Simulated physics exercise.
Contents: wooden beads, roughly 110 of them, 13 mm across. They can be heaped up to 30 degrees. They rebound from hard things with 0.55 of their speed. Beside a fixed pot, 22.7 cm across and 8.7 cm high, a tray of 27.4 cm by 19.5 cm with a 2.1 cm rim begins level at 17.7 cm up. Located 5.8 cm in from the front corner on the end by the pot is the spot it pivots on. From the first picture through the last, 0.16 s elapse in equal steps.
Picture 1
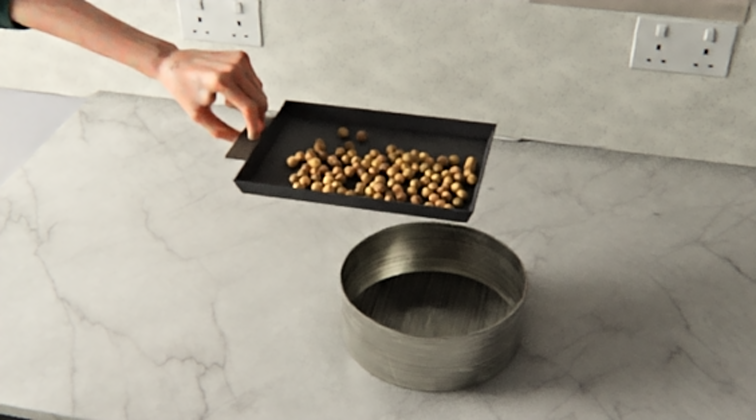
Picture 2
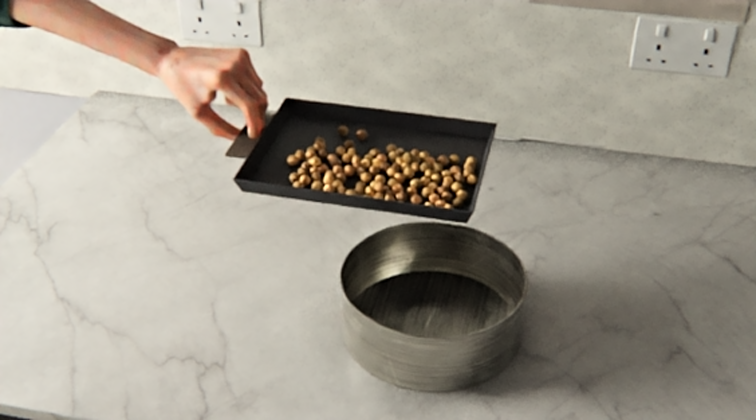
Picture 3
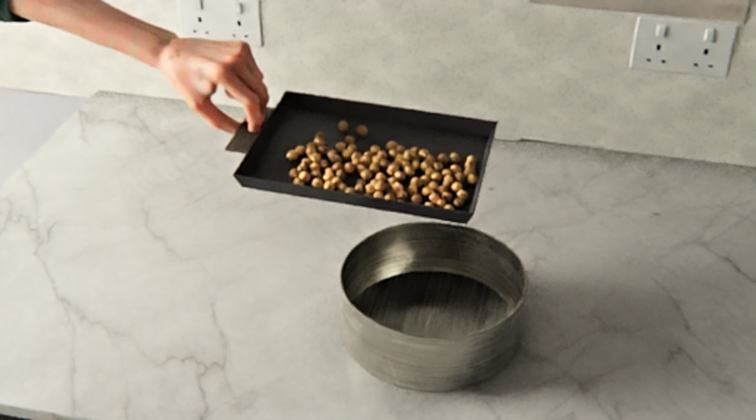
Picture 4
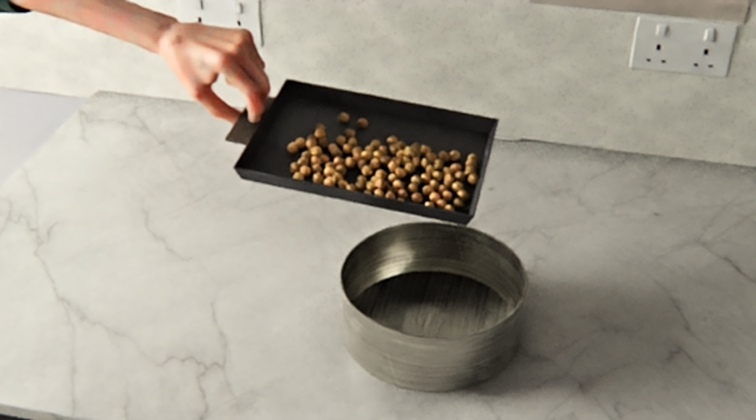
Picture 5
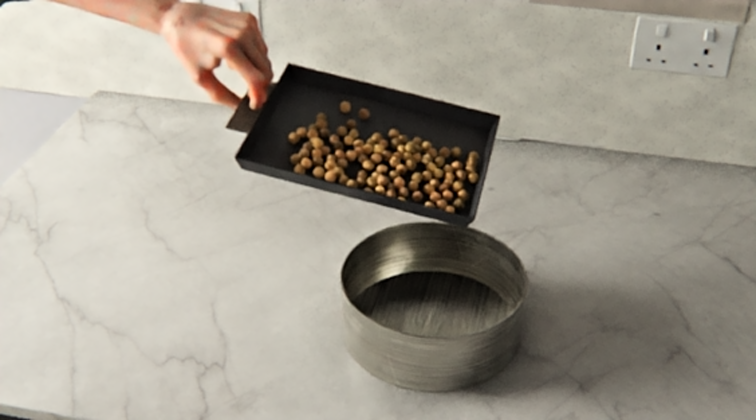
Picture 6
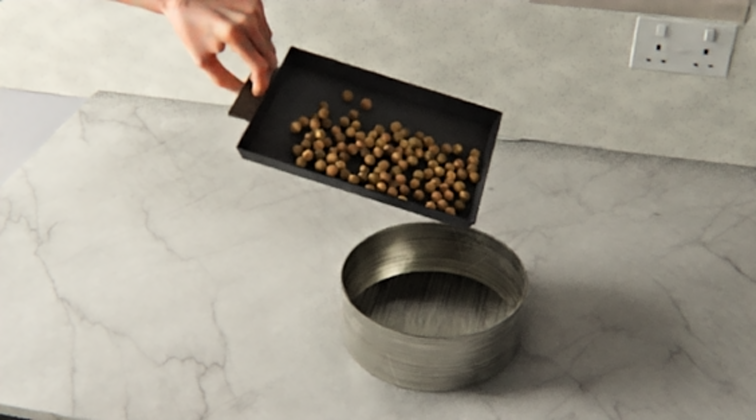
A black tray of small round wooden beads, held at its left end by a hand, started out level above a round metal pot, then tilted gradually down toward the right as the hand rose.
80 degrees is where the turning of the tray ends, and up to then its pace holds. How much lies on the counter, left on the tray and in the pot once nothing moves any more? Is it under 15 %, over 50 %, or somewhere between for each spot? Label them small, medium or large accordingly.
Counter - small, tray - small, pot - large.
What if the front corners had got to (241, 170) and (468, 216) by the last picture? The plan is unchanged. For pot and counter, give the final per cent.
Pot 100; counter 0.
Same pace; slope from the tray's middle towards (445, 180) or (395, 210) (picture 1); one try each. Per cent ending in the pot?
I'd put it at roughly 40 per cent for the first tilt and roughly 95 per cent for the second.
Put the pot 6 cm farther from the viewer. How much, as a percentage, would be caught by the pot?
Estimated share: Around 55 in a hundred.
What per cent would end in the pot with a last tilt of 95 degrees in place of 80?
That comes out at some 95 per cent.
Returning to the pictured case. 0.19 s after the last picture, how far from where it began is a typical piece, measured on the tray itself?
It has moved some 3 cm from its start.
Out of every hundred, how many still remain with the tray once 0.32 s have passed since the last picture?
It's roughly 100 percent.
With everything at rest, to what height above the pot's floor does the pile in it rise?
Close to 2.5 cm up.
Then, 0.19 s after the last picture, tilt 49 degrees; the tray holds 100 %, the pot 0 %.
Then, 0.32 s after the last picture, tilt 71 degrees; the tray holds 100 %, the pot 0 %.
Then, 0.58 s after the last picture, tilt 80 degrees; the tray holds 15 %, the pot 70 %.
In the end, counter 5 %, tray 0 %, pot 95 %.
